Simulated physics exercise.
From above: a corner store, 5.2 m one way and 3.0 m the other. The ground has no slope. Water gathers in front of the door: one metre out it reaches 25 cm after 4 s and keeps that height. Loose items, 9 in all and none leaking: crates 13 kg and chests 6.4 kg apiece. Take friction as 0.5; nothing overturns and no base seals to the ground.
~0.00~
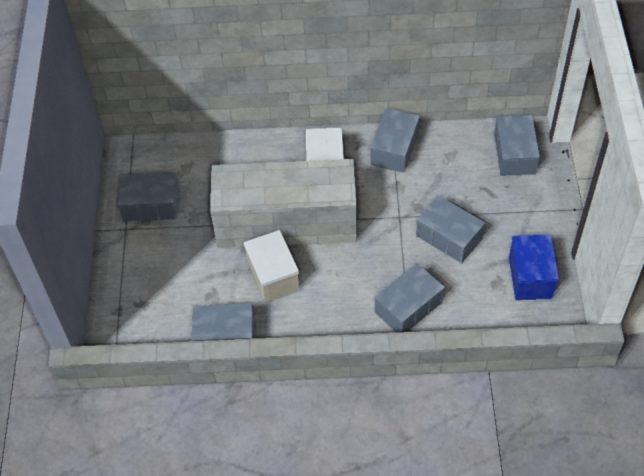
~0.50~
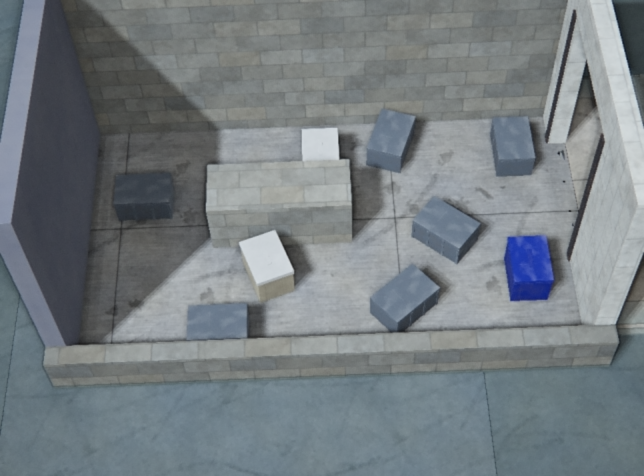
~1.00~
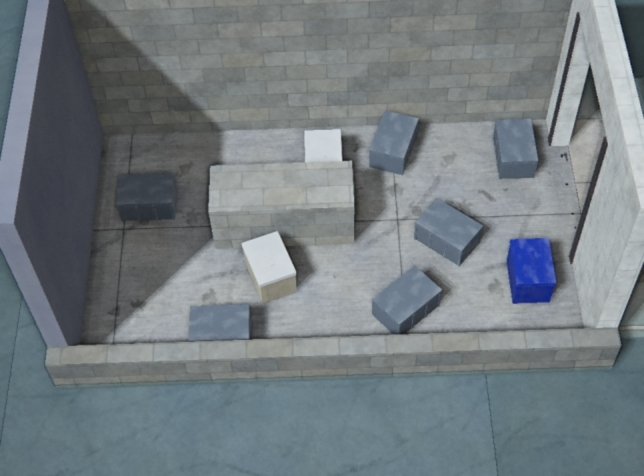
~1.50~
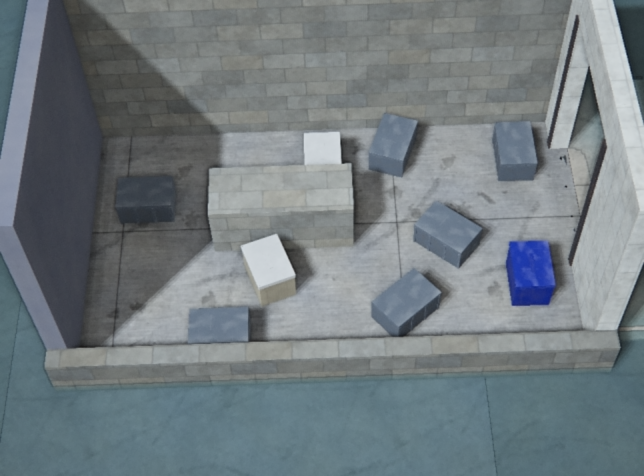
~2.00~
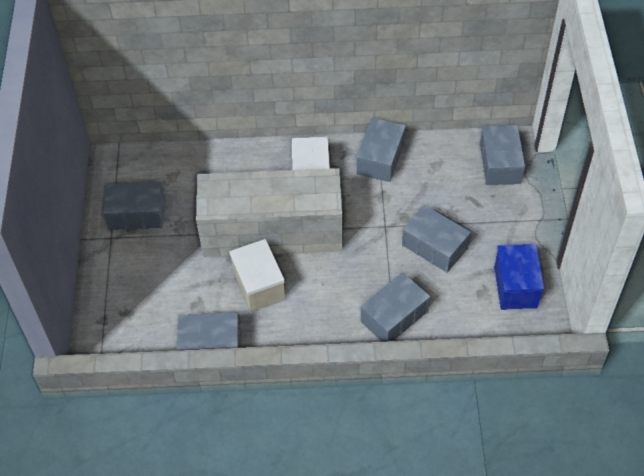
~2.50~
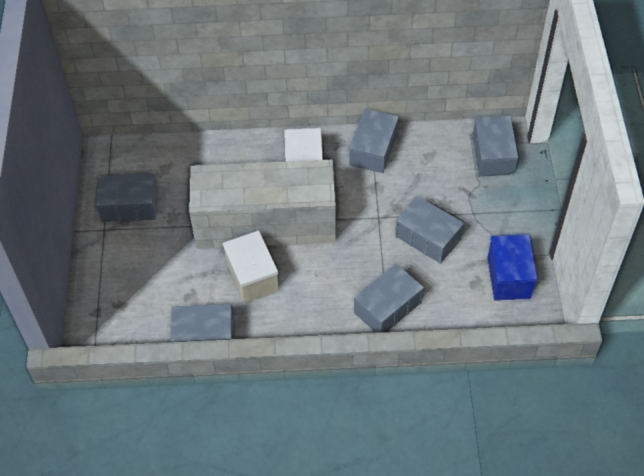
At first, a walled room seen from above holds scattered grey blocks, two white ones and a blue one on a dry floor, with dry paving outside. Bluish water then covers the paving outside, and later a shallow sheet spreads in through the doorway at right, while the blocks stay put.
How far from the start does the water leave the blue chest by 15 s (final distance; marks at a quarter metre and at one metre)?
The blue chest moves a short way.
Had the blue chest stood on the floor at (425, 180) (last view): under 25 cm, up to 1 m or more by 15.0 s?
It travels far.
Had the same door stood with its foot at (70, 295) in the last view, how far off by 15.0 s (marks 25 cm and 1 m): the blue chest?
In that case the blue chest gets carried off.
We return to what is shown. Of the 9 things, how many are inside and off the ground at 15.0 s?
At that moment 9.
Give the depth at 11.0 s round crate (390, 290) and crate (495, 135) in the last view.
About 20 and 19 cm.
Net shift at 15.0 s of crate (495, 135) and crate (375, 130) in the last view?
In turn: 450 cm, 300 cm.
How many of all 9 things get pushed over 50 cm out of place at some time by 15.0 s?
I count 9.
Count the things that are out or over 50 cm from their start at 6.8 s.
I count 6.
After 3.5 s the blue chest is near (514, 257), 0.0 m from its start, aground; 0 afloat.
After 6.8 s the blue chest is near (528, 281), 0.3 m from its start, aground; 6 afloat.
After 11.0 s the blue chest is near (436, 297), 1.0 m from its start, afloat; 9 afloat.
After 15.0 s the blue chest is near (451, 221), 0.7 m from its start, afloat; 9 afloat.
